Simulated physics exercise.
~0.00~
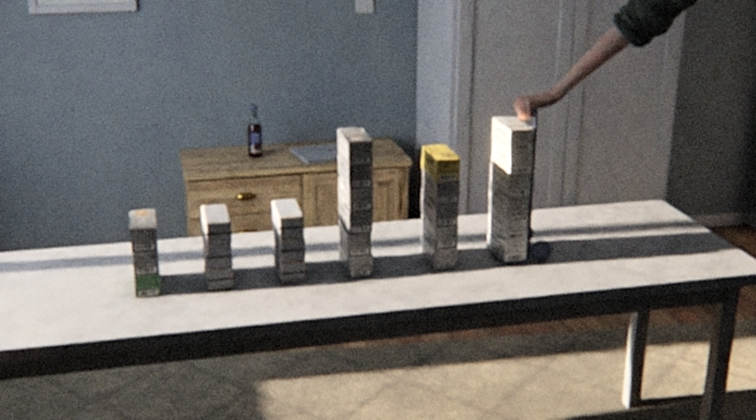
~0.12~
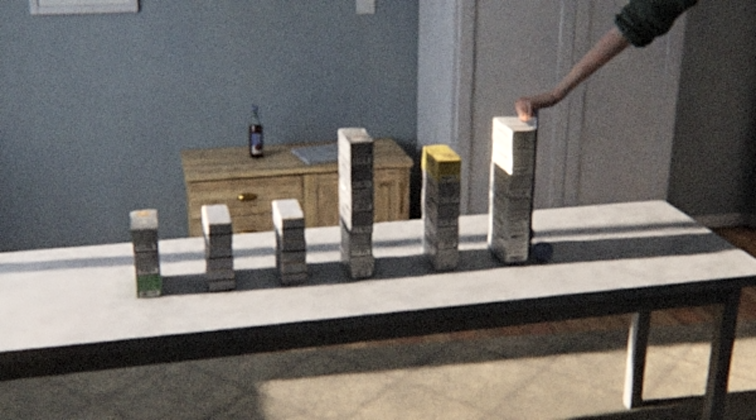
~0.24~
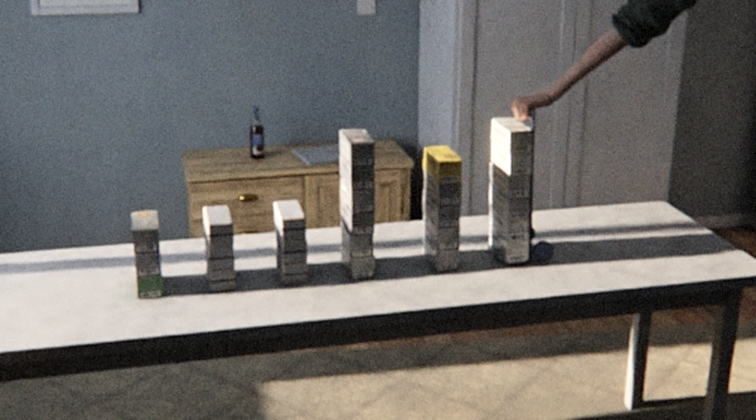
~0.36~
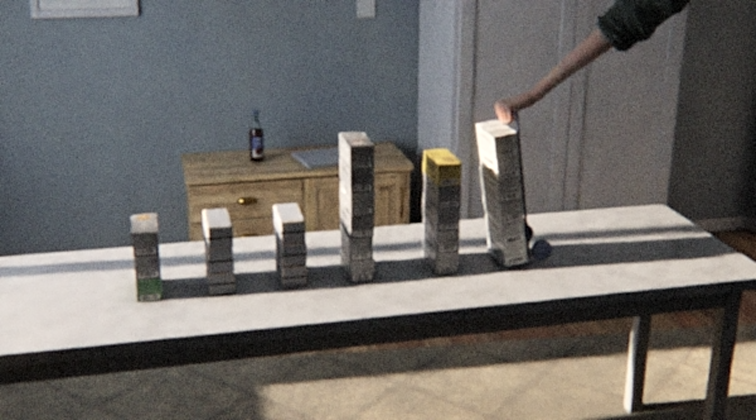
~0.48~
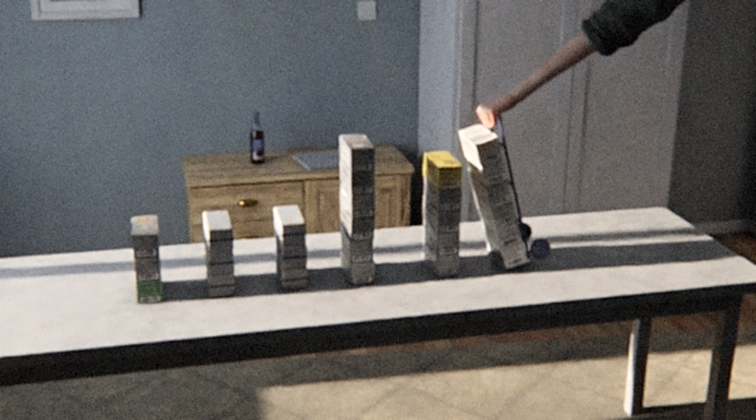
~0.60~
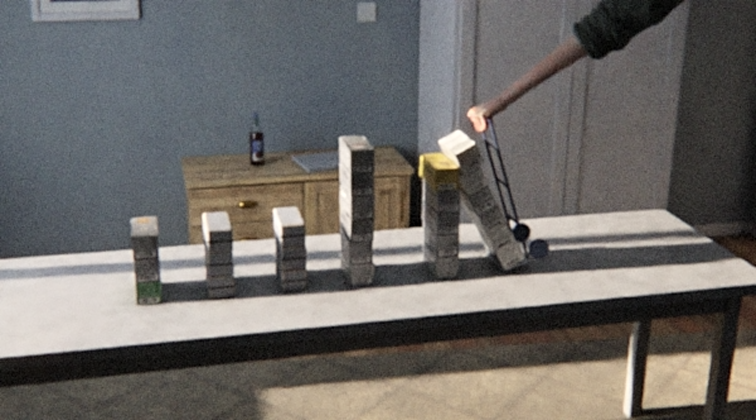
A hand reaches in from the upper right of a dining room, seen from slightly above and across a long white table, holding a small hand truck behind a pale pile of packets. To its left stand five more piles in a row, one yellow-topped, the leftmost green near its base. The hand tilts the truck leftward, and the pale pile leans over until its top meets the yellow-topped pile, nudging it slightly.
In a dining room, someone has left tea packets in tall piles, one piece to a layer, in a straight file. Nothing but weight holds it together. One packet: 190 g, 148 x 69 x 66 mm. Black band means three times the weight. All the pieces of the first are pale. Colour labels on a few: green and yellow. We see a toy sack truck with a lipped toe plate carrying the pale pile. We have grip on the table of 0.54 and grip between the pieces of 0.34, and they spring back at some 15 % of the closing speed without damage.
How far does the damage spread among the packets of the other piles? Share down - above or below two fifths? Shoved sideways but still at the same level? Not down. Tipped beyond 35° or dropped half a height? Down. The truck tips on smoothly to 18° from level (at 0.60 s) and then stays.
Above.
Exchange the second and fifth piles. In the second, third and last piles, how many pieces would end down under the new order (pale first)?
Down per pile: Second 0, third 0, last 0.
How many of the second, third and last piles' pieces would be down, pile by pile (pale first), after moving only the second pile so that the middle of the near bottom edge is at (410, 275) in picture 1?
You'd end with the second pile at 4, the third at 6 and the last at 2 down.
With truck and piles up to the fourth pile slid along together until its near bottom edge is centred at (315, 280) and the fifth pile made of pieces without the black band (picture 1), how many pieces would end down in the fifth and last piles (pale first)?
You'd get fifth 0 and last 0.
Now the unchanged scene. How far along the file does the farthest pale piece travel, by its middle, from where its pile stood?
36 cm.
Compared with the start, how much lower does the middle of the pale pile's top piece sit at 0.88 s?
10 cm.
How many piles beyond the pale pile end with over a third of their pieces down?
The total is 3.
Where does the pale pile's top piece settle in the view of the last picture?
It should be centred near (387, 218) in the final frame.
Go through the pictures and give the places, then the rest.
In the first frame (places mark the middle of the side facing us), truck frame (535, 142) 0° forward; green packet (148, 286); yellow packet (448, 170); the rest undisturbed.
The second frame shows truck frame (536, 143) 0° forward; yellow packet (450, 171).
The third frame shows truck frame (533, 143) 2° forward; yellow packet (450, 172).
The fourth frame shows truck frame (519, 144) 8° forward, top of the pale pile leaning 8°; yellow packet (450, 175); the rest undisturbed.
The fifth frame shows truck frame (505, 148) 15° forward, top of the pale pile leaning 16°; yellow packet (450, 177); the rest undisturbed.
The sixth frame shows truck frame (498, 150) 18° forward, top of the pale pile leaning 27°; yellow packet (447, 179) shifted 10 mm; green packet (149, 294); one has shifted.
After 0.88 s, 6 of the pale pile down; 4 of the 20 other packets down; yellow packet leaning 36°, 43 mm lower.
After 1.16 s, 6 of the pale pile down; 7 of the 20 other packets down; yellow packet leaning 7°, 13 cm lower.
At rest (2.1 s), 6 of the pale pile down; 11 of the 20 other packets down; yellow packet on its side; green packet unmoved. That is 55 per cent. As the last picture would show them, middles, yellow packet near (332, 243), green packet near (149, 283).
